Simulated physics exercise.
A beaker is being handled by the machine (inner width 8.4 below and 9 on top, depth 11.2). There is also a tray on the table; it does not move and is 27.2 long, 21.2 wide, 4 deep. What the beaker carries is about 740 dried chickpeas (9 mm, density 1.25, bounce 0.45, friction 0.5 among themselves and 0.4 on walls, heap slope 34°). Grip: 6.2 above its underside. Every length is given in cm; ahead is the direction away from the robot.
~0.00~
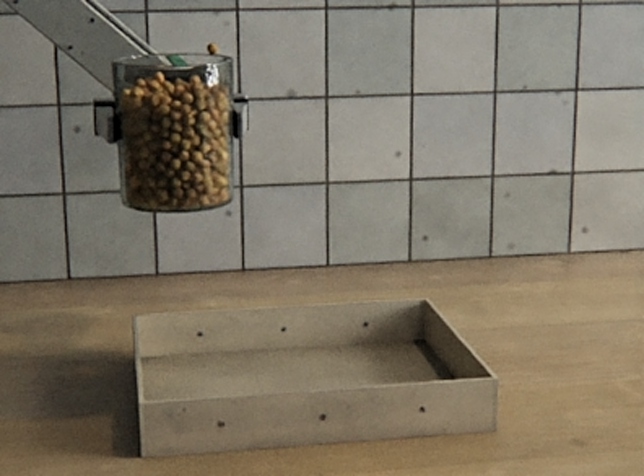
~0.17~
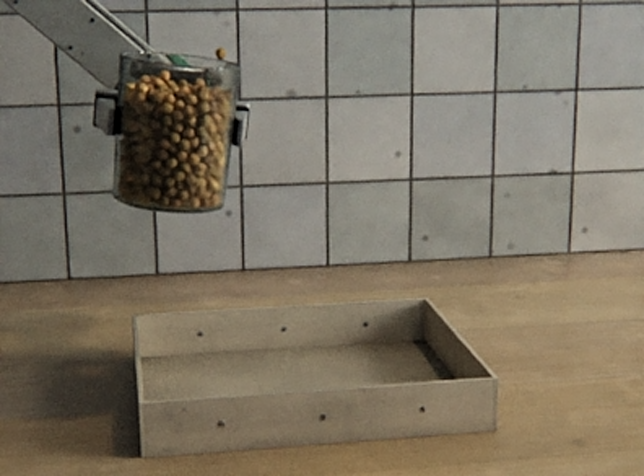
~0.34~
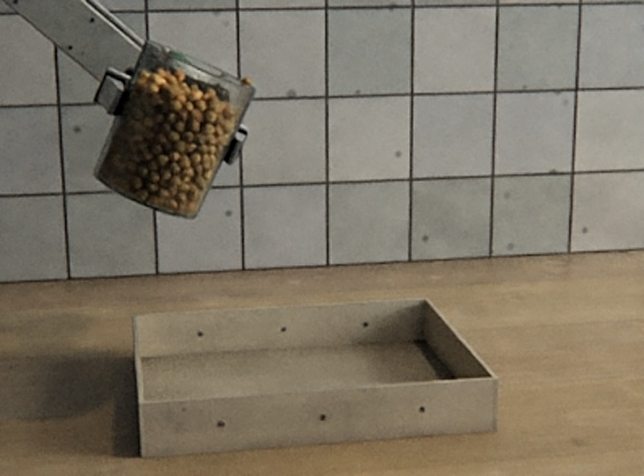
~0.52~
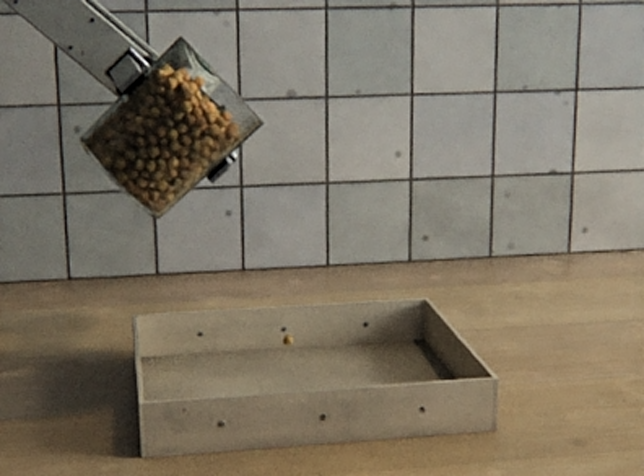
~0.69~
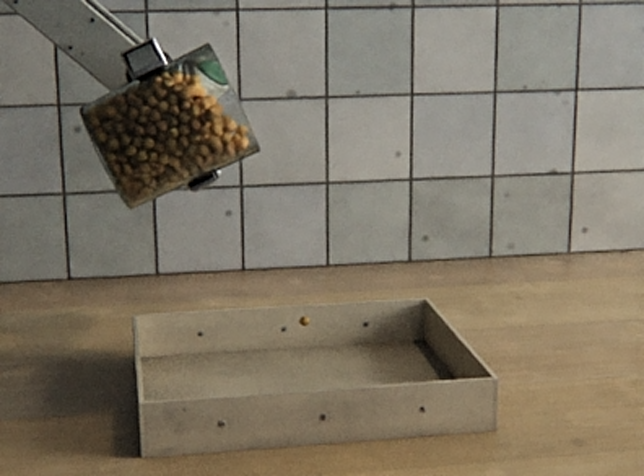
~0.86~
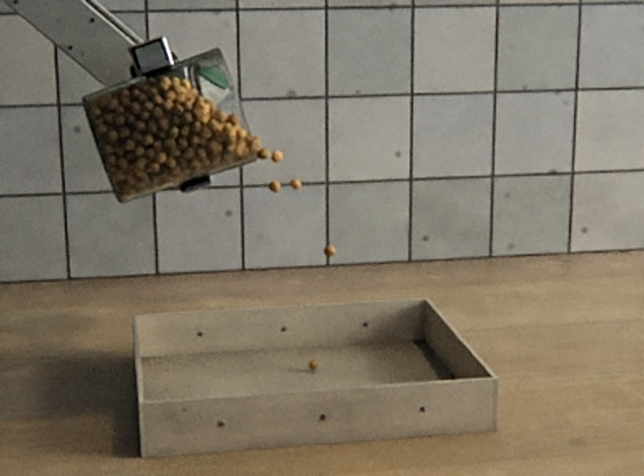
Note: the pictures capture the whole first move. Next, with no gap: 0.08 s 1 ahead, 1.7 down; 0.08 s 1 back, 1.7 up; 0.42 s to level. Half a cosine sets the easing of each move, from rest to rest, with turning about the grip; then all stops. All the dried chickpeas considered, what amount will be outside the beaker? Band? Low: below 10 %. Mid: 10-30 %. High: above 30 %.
Low.
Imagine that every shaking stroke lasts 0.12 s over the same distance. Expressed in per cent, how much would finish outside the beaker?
It would be some 5 %.
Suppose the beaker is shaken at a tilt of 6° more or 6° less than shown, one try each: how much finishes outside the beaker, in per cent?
Estimates: 10 % then 0 %.
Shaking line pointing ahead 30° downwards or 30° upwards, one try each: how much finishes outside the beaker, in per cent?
First try about 10 %, second try about 20 %.
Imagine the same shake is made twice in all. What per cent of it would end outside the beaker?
Then about 10 per cent.
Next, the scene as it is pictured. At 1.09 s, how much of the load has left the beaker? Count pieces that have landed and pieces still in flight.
About 5 per cent so far.
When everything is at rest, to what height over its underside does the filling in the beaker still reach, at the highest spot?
Roughly 10.5 cm.
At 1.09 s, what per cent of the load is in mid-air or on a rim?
Some 2 percent.
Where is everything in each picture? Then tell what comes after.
Beaker middle at (175, 133), level; upper third of the load around (176, 109), from x 125 to 225, top at y 50; 744 in the beaker, in the first picture.
Beaker middle at (175, 133), tilted 7° forward; upper third of the load around (174, 109), from x 125 to 230, top at y 55, in the second picture.
Beaker middle at (172, 132), tilted 25° forward; upper third of the load around (170, 111), from x 105 to 245, top at y 80; 743 in the beaker, 1 in flight or on a rim, in the third picture.
Beaker middle at (170, 131), tilted 48° forward; upper third of the load around (167, 110), from x 95 to 290, top at y 70; 743 in the beaker, 1 in the tray, in the fourth picture.
Beaker middle at (168, 129), tilted 66° forward; upper third of the load around (161, 108), from x 95 to 305, top at y 75; 743 in the beaker, 1 in the tray, in the fifth picture.
Beaker middle at (168, 128), tilted 73° forward; upper third of the load around (153, 110), from x 95 to 330, top at y 85; 739 in the beaker, 1 in the tray, 4 in flight or on a rim, in the sixth picture.
By 1.09 s, tilted 68° forward, highest piece 26 above the table; 722 in the beaker, 10 in the tray, 12 in flight or on a rim.
By 1.32 s, tilted 13° forward, highest piece 28 above the table; 712 in the beaker, 30 in the tray, 2 in flight or on a rim.
By 1.64 s, level, highest piece 28 above the table; 712 in the beaker, 32 in the tray.
By 2.69 s, level, highest piece 28 above the table; 712 in the beaker, 32 in the tray.
Final count, 712 in the beaker, 32 in the tray. That is 4 % outside the beaker.
